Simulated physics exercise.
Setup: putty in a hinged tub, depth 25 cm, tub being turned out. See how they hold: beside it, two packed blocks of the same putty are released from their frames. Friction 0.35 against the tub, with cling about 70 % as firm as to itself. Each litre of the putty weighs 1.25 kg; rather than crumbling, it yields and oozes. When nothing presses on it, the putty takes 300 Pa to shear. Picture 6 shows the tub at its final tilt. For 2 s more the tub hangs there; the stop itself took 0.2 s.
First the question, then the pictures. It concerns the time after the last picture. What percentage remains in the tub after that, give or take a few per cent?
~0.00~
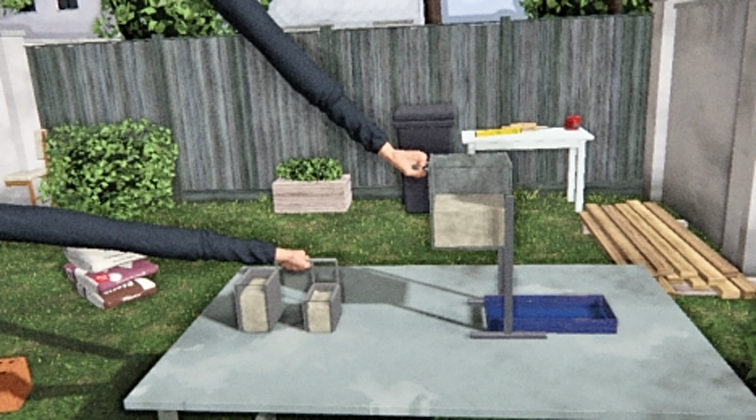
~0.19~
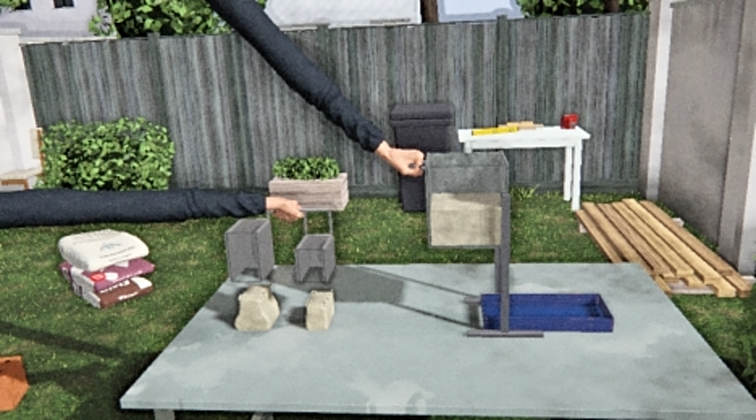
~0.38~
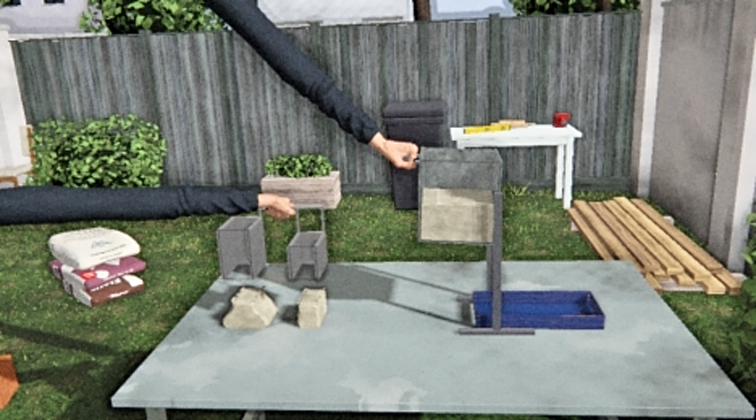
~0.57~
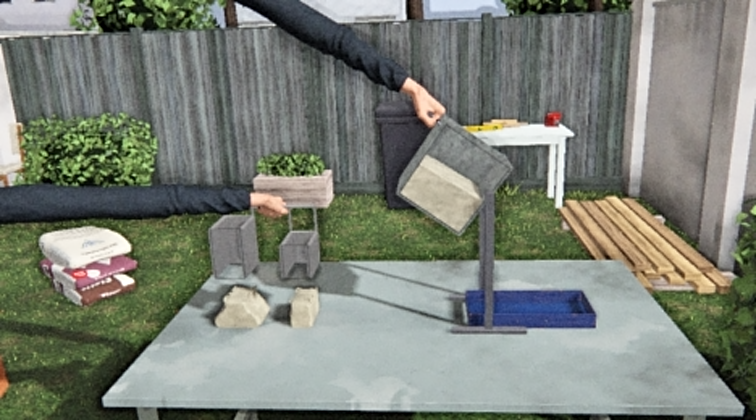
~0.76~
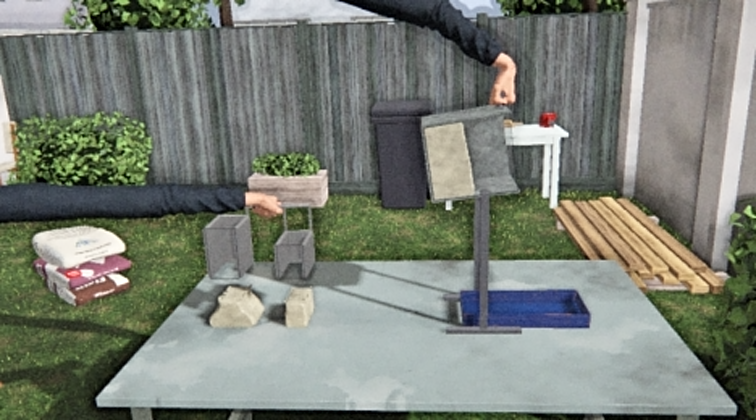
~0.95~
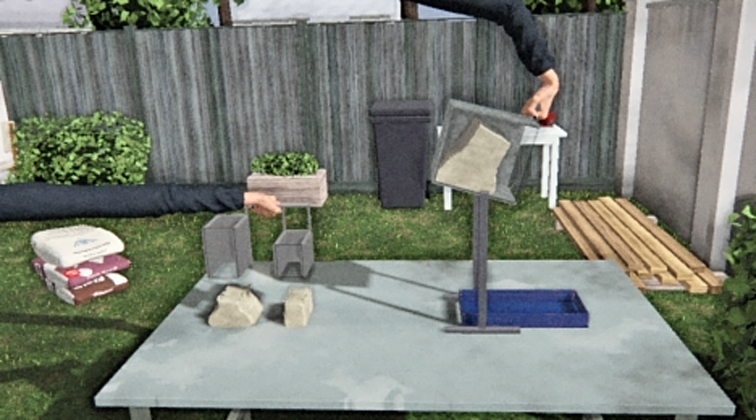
33 %.
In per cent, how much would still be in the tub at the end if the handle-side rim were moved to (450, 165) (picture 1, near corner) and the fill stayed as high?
Remaining in tub at end: Approx. 55 %.
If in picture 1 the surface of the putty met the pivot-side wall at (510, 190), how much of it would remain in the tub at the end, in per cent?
Roughly 4 per cent would still be in the tub at the end.
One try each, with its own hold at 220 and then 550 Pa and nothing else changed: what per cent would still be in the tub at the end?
Result: 20 % for the first case, 55 % for the second.
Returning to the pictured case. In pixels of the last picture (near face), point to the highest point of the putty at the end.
Peak location: Approx. (487, 177).
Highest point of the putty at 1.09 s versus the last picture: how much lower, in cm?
I reckon it's close to 12 cm.
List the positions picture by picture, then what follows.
The first picture shows handle-side rim at (431, 167), tilt 0 degrees; crest of the putty at (438, 210); block heights 14 cm, 9.3 cm (left to right).
The second picture shows handle-side rim at (428, 166), tilt 0 degrees; crest of the putty at (435, 209); block heights 12 cm, 9.0 cm (left to right).
The third picture shows handle-side rim at (423, 160), tilt 3 degrees; crest of the putty at (427, 204); block heights 9.9 cm, 8.9 cm (left to right).
The fourth picture shows handle-side rim at (447, 124), tilt 36 degrees; crest of the putty at (423, 165); block heights 9.9 cm, 8.9 cm (left to right).
The fifth picture shows handle-side rim at (510, 114), tilt 83 degrees; crest of the putty at (459, 124); block heights 9.9 cm, 8.9 cm (left to right).
The sixth picture shows handle-side rim at (539, 129), tilt 105 degrees; crest of the putty at (482, 126); block heights 9.9 cm, 8.9 cm (left to right).
After 1.09 s, the tub is at 105 degrees and holds 74 %.
After 1.26 s, the tub is at 105 degrees and holds 44 %.
After 1.43 s, the tub is at 105 degrees and holds 39 %.
After 1.60 s, the tub is at 105 degrees and holds 38 %.
After 2.95 s, the tub is at 105 degrees and holds 33 %.
